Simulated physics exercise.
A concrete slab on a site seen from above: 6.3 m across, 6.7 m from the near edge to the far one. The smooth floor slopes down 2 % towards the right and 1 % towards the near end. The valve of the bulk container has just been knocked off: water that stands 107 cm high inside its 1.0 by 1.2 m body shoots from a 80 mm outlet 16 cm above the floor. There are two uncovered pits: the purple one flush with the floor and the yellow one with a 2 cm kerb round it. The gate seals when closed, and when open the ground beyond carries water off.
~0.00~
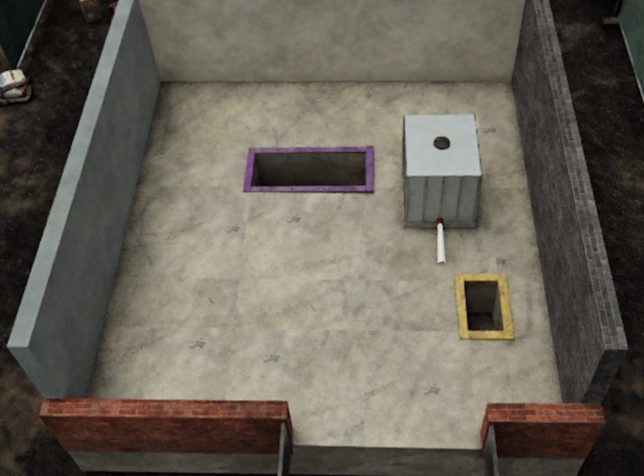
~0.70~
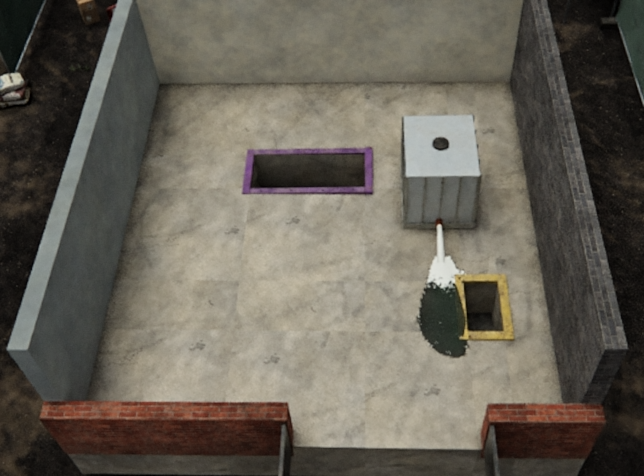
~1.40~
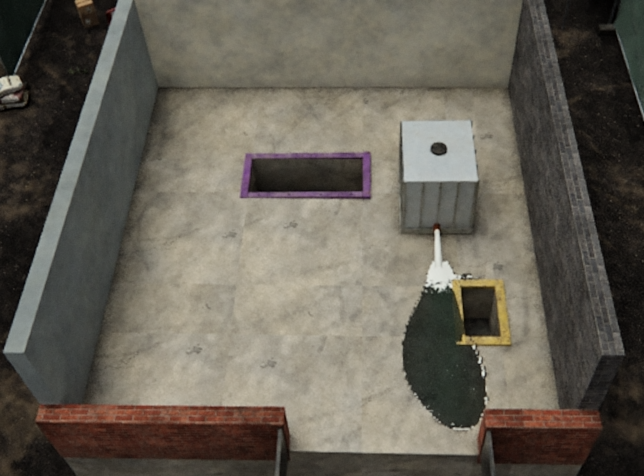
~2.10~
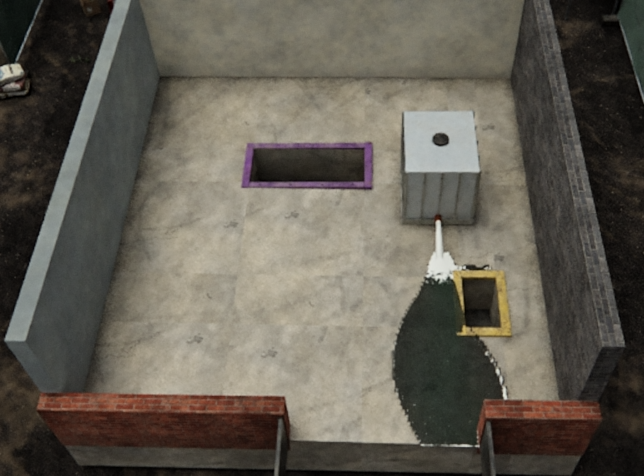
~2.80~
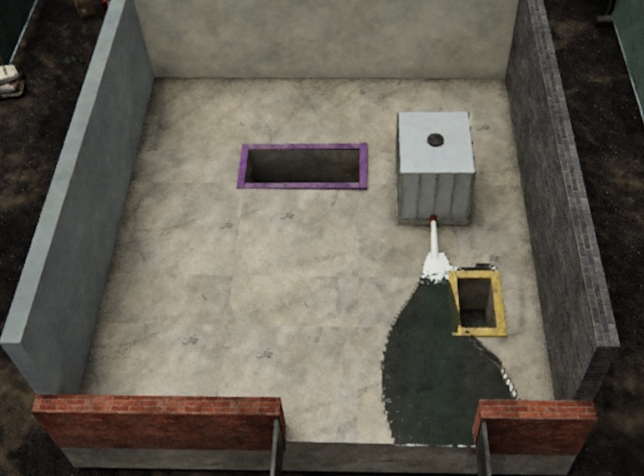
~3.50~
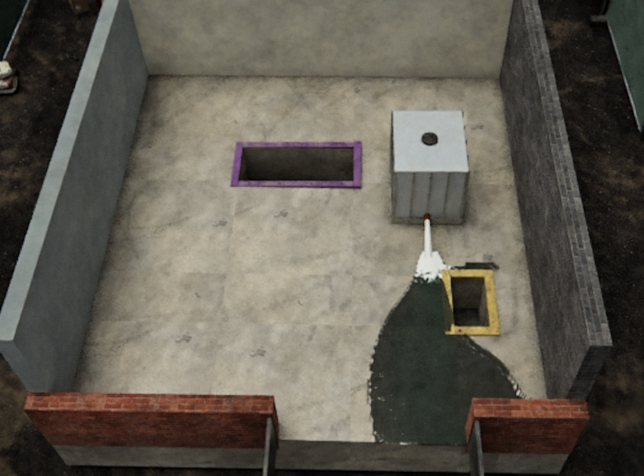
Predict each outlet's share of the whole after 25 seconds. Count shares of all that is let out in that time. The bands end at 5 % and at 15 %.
Shares: The gateway takes more than 15 %; the purple pit takes not even 5 %; the yellow pit takes from 5 to 15 %.
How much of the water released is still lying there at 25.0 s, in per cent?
About 26 per cent.
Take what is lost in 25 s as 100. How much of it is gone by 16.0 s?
About 60 per cent.
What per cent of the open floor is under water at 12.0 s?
About 10 per cent.
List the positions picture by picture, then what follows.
The jet has just started at (441, 235); the ground is still dry, in the first picture.
From the spout at (440, 236) the water has spread over 0.7 m2; its tip is at (463, 353), and it is 1.4 cm deep on average, in the second picture.
The jet leaves at (438, 241); the sheet reaches a hidden place, 3.2 m away, and wets 1.7 m2, in the third picture.
The jet leaves at (439, 232); the sheet reaches a hidden place, 3.6 m away, and wets 2.5 m2, in the fourth picture.
The jet leaves at (434, 232); the sheet reaches a hidden place, 3.6 m away, and wets 2.9 m2, in the fifth picture.
The jet leaves at (428, 231); the sheet reaches a hidden place, 3.6 m away, and wets 3.1 m2, in the sixth picture.
After 5.0 s water covers 10 % of the floor and is deepest (4 cm) near (539, 428); gone so far, the gateway 8 %, the purple pit 0 %, the yellow pit 2 %.
After 8.0 s water covers 10 % of the floor and is deepest (4 cm) near (539, 428); gone so far, the gateway 17 %, the purple pit 0 %, the yellow pit 3 %.
After 12.0 s water covers 10 % of the floor and is deepest (4 cm) near (539, 428); gone so far, the gateway 29 %, the purple pit 0 %, the yellow pit 5 %.
After 16.0 s water covers 15 % of the floor and is deepest (4 cm) near (539, 428); gone so far, the gateway 39 %, the purple pit 0 %, the yellow pit 7 %.
After 25.0 s water covers 15 % of the floor and is deepest (5 cm) near (539, 428); gone so far, the gateway 64 %, the purple pit 0 %, the yellow pit 11 %.
